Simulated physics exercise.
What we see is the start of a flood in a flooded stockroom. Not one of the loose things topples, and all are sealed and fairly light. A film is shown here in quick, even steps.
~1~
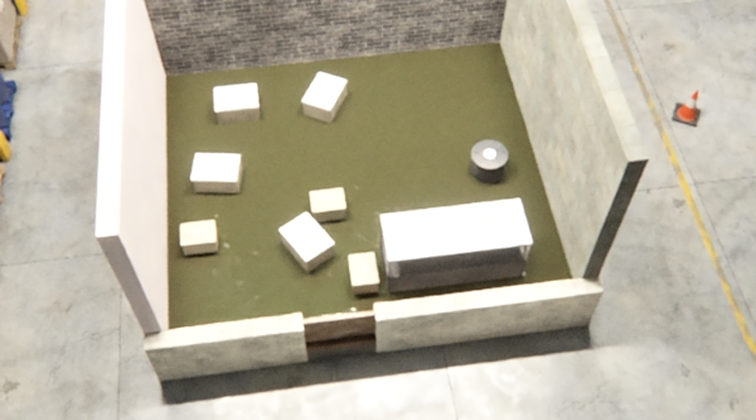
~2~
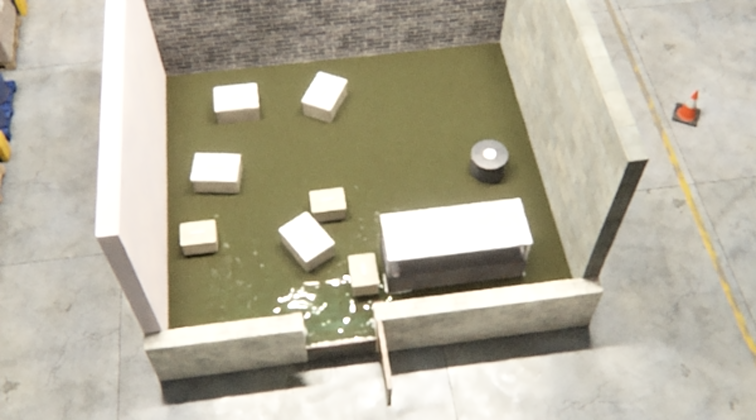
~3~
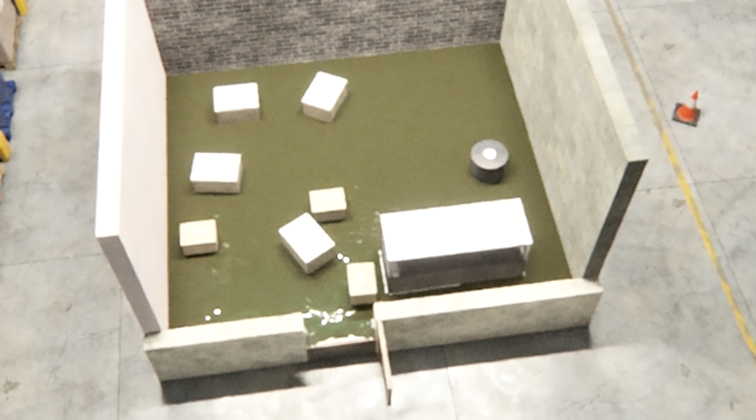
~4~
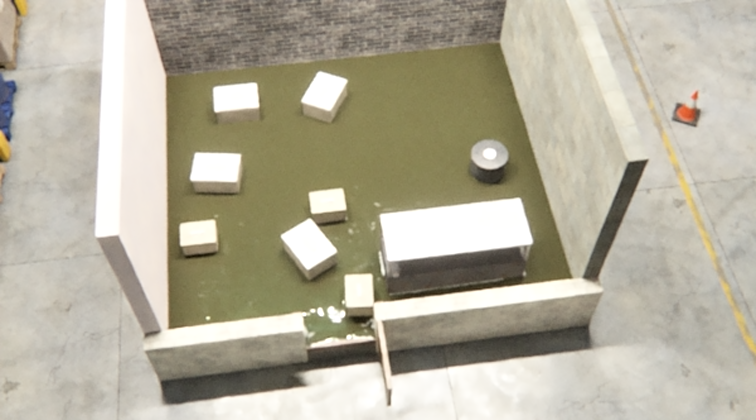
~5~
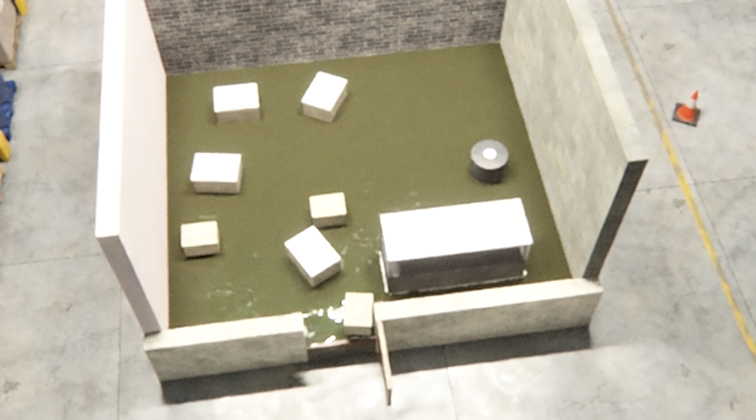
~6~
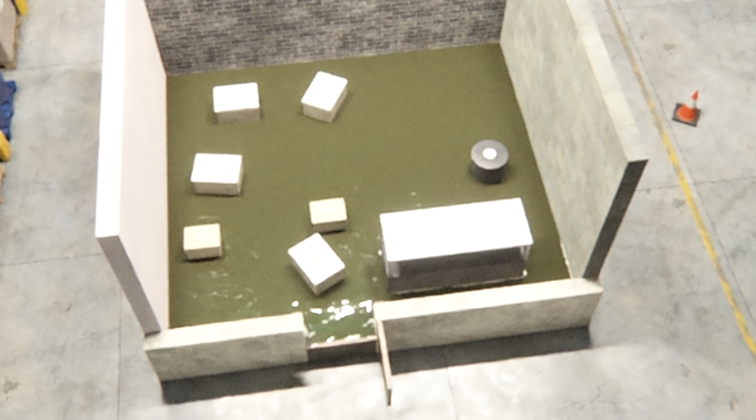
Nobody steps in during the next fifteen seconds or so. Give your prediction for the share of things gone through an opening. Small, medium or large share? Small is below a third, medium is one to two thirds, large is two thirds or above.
A medium share.
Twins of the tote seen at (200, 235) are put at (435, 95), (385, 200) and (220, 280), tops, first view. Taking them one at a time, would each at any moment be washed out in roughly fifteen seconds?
Copy by copy, in the order given: Not carried off, swept away, swept away.
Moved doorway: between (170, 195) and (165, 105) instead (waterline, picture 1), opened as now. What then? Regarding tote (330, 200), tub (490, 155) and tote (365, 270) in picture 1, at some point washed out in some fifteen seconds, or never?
In turn: Yes, still in, left behind.
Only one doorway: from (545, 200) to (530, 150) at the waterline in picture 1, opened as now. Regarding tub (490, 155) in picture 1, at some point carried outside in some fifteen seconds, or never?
For that one: Out.
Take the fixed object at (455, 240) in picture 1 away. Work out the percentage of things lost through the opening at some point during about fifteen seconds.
40 per cent.
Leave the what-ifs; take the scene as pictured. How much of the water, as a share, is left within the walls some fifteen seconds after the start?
It comes out at 68 parts in a hundred.
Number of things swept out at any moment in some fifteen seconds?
Counting them up gives 4.
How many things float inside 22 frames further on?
5 in total.
A moment on, 1 of 8 are out; 7 afloat.
Next, 3 of 8 are out; 5 afloat.
Later, 3 of 8 are out; 5 afloat.
In the end, 4 of 8 are out; 2 afloat.
